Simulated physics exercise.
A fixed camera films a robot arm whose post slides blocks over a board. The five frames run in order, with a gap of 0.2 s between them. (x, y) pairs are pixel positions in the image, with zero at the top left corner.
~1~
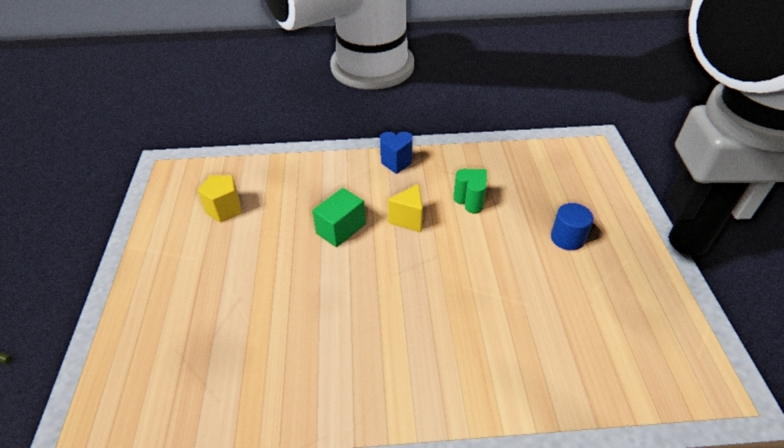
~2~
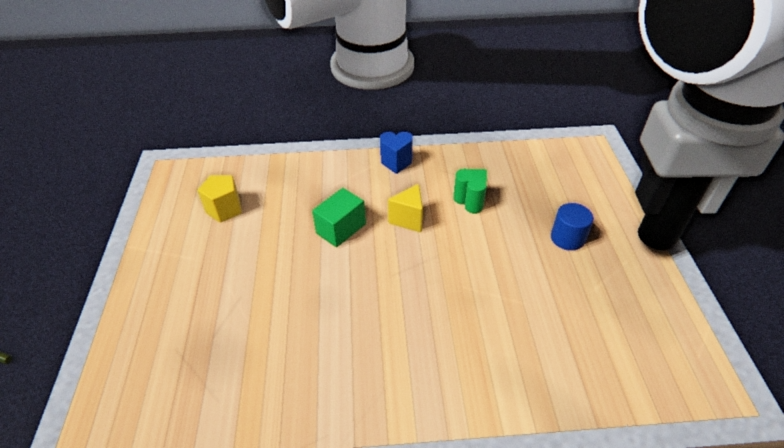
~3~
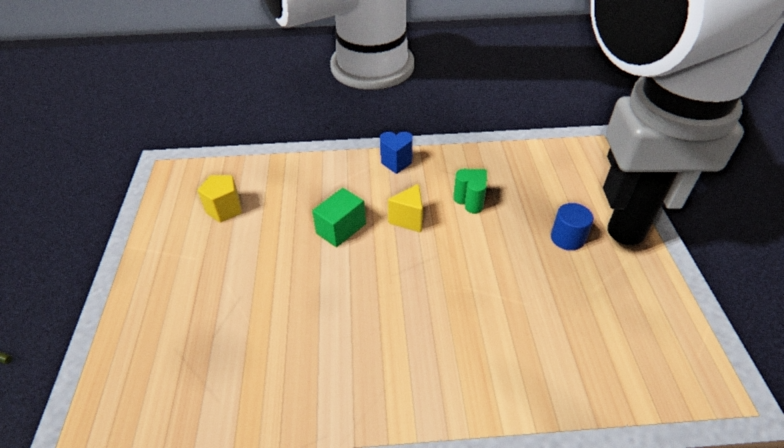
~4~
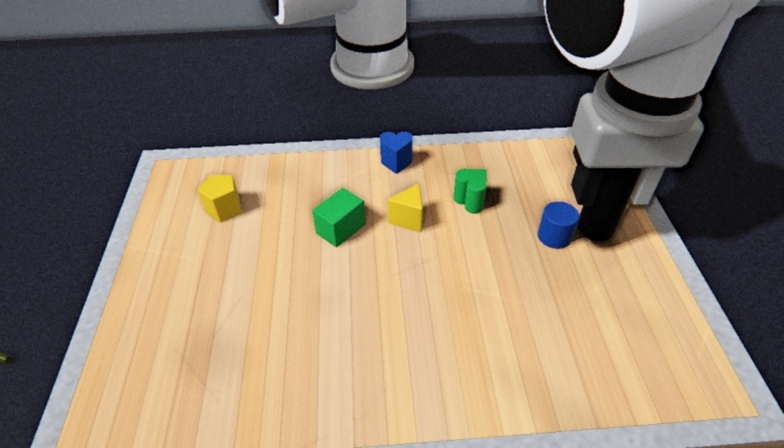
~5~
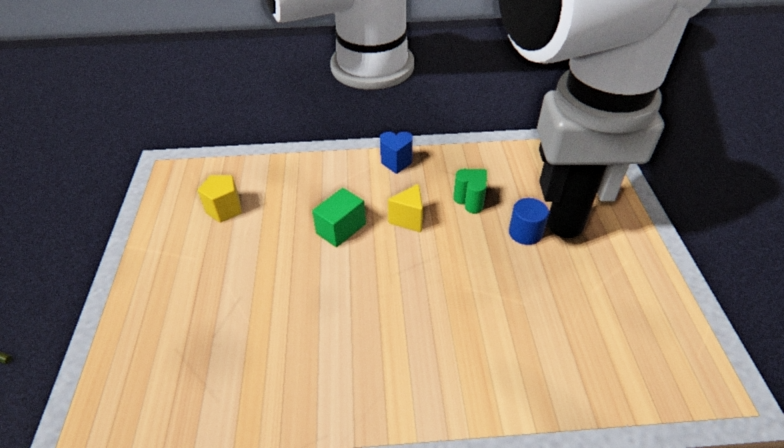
A light wooden board with a grey border lies on a dark surface, seen from above at an angle by a still camera. A yellow pentagonal block sits at left, a green block, yellow triangular piece, blue heart and green heart-shaped block near the middle, and a blue cylinder at right. A robot arm's black post slides in from the right, meets the cylinder and pushes it left.
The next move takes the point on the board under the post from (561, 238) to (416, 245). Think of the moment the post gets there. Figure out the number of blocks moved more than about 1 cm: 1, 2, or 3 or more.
One gets moved.
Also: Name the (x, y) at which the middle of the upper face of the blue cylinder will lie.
Answer: (443, 194).
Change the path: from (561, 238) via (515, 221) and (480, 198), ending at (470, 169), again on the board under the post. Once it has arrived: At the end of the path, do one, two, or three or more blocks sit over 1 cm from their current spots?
The number of blocks that move over 1 cm is two.
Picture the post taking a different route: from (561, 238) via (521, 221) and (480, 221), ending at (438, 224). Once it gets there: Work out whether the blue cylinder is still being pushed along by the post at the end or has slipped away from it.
Ahead to the end.
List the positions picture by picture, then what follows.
Tip of the post (687, 243), middles of tops, yellow triangular piece (409, 197), green heart-shaped block (474, 177), blue cylinder (576, 214), in the first frame.
Post (656, 238), nothing pushed, in the second frame.
Post (625, 233), nothing pushed, in the third frame.
Post (595, 229), blue cylinder (562, 212), in the fourth frame.
Post (565, 226), yellow triangular piece (409, 197), green heart-shaped block (474, 177), blue cylinder (531, 209), in the fifth frame.
The first path, step by step. One third of the way, post (515, 228); blue cylinder (484, 203).
Two thirds of the way, post (466, 231); blue cylinder (450, 195).
At the end, post (416, 234); yellow triangular piece (405, 195), turned 20° clockwise; green heart-shaped block unmoved; blue cylinder (443, 194).
